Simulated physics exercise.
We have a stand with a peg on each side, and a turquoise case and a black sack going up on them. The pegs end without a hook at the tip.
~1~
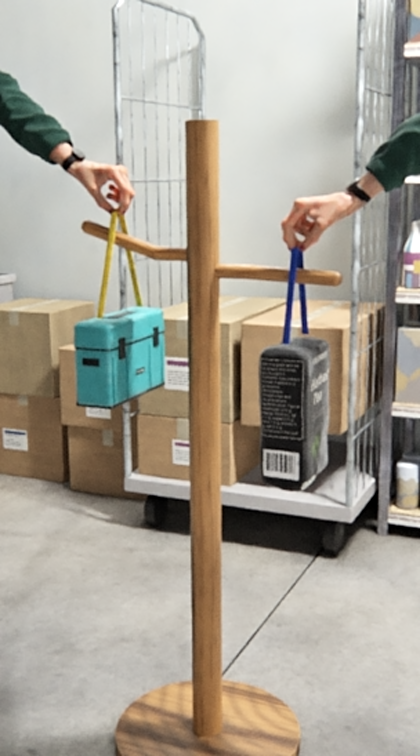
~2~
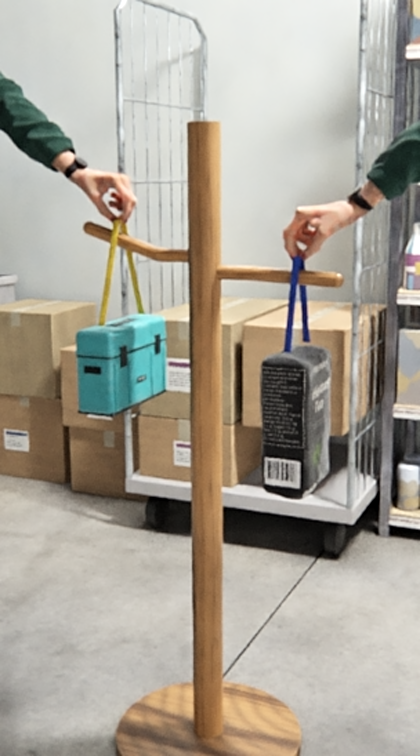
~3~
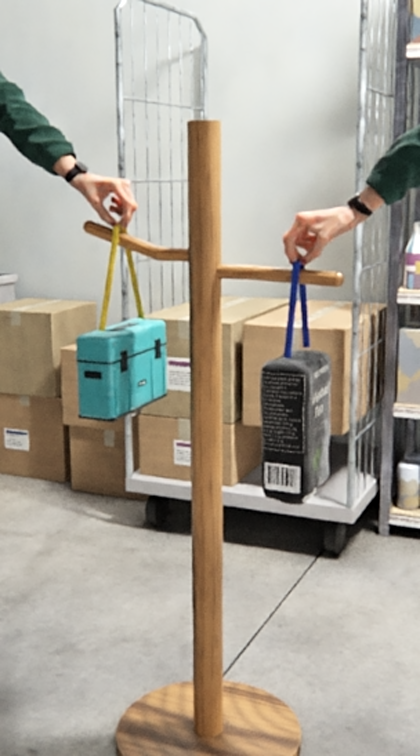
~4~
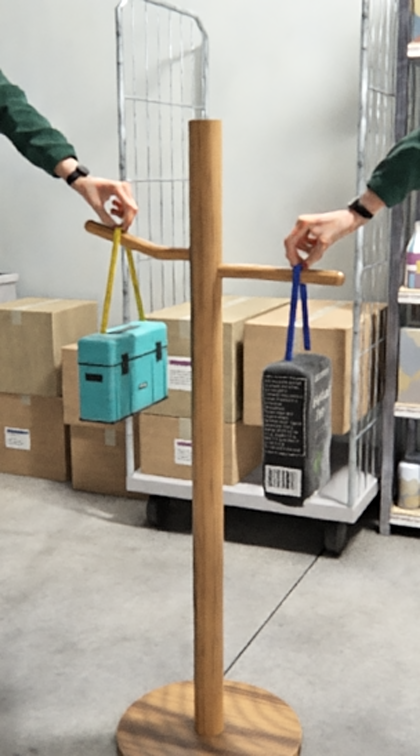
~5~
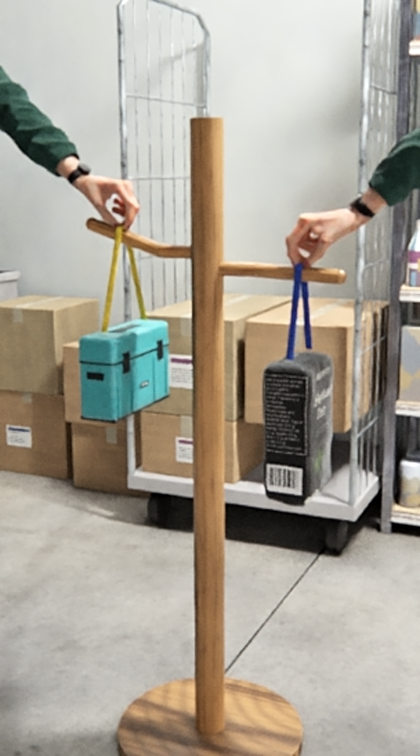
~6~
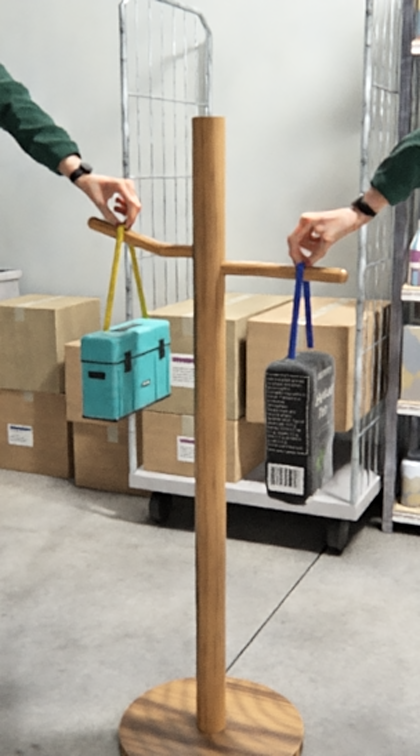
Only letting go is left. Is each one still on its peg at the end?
The turquoise case - yes; the black sack - yes.
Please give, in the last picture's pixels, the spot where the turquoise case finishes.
In the last picture, close to (156, 385).
Then, 0.42 s on from there, turquoise case still up near (141, 378); black sack still up near (299, 429).
Then, 0.94 s on from there, turquoise case still up near (184, 387); black sack still up near (303, 428).
In the end, turquoise case still up near (156, 385); black sack still up near (300, 429). The turquoise case stays hanging and the black sack holds on.
